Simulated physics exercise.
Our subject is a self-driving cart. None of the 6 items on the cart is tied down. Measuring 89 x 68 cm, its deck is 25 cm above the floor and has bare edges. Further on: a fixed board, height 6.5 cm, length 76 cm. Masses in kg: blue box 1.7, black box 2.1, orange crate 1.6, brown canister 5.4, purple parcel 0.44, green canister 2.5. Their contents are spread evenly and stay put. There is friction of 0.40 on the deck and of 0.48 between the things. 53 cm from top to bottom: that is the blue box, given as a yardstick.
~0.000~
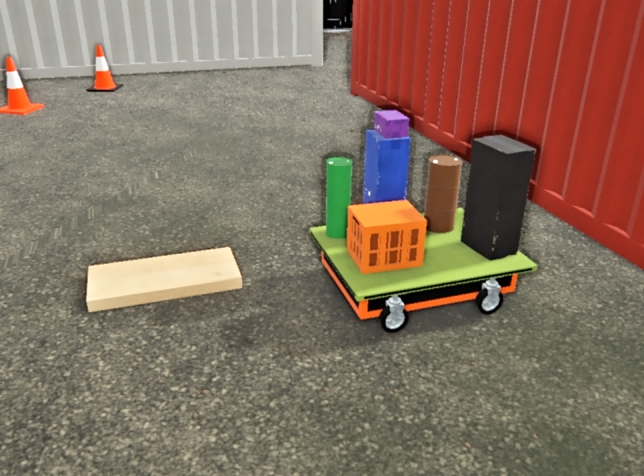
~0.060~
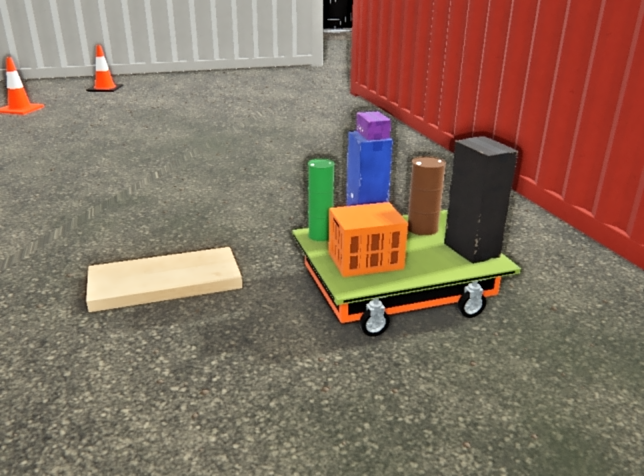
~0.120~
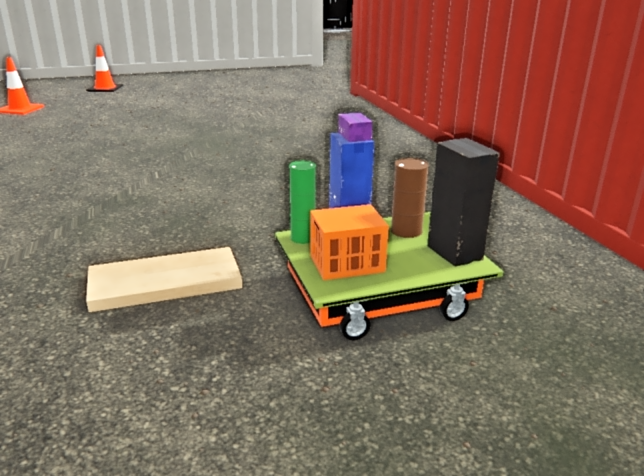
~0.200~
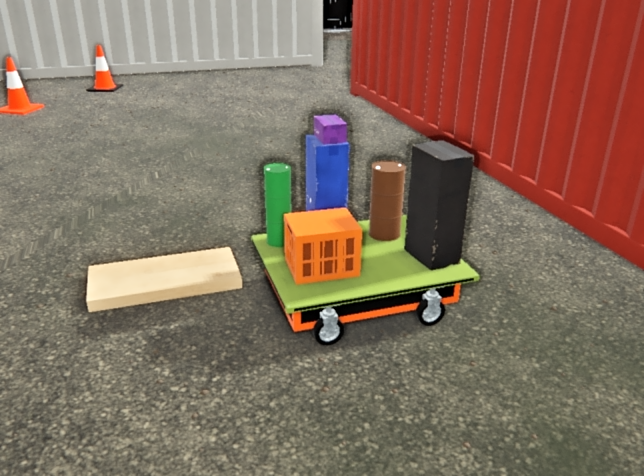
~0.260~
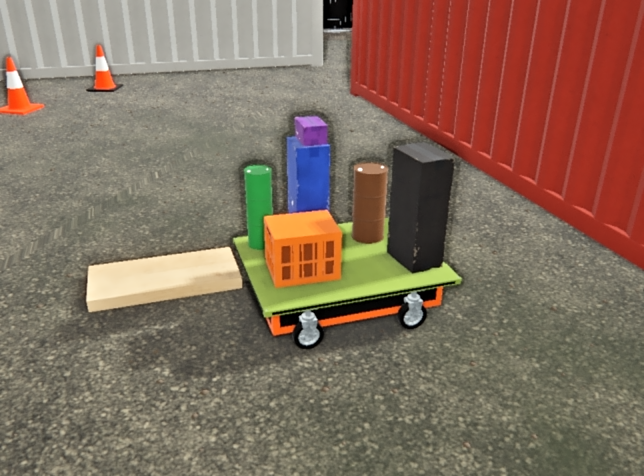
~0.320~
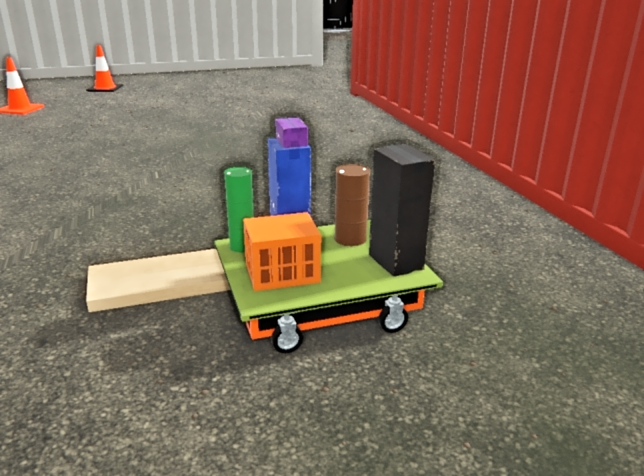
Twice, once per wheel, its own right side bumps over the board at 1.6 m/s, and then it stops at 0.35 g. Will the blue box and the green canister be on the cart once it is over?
The blue box is still there, the green canister is still there.
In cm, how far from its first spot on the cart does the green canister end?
Roughly 38 cm.
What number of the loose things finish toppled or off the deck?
My answer is 5.
After 0.62 s, 99 cm covered; green canister 30° off upright near (159, 178); blue box 20° off upright near (210, 189); purple parcel 20° off upright.
After 0.92 s, 147 cm covered; blue box 52° off upright near (128, 230); green canister 47° off upright near (73, 247); black box 32° off upright.
After 1.32 s, 211 cm covered; black box and purple parcel now off the deck; blue box on its side; green canister 64° off upright.
After 1.72 s, 248 cm covered; blue box on its side; green canister on its side; brown canister 28° off upright.
In the end (2.4 s), off the deck, black box and purple parcel; toppled on the cart, blue box, brown canister and green canister; not toppled but over 10 cm from the start, orange crate.
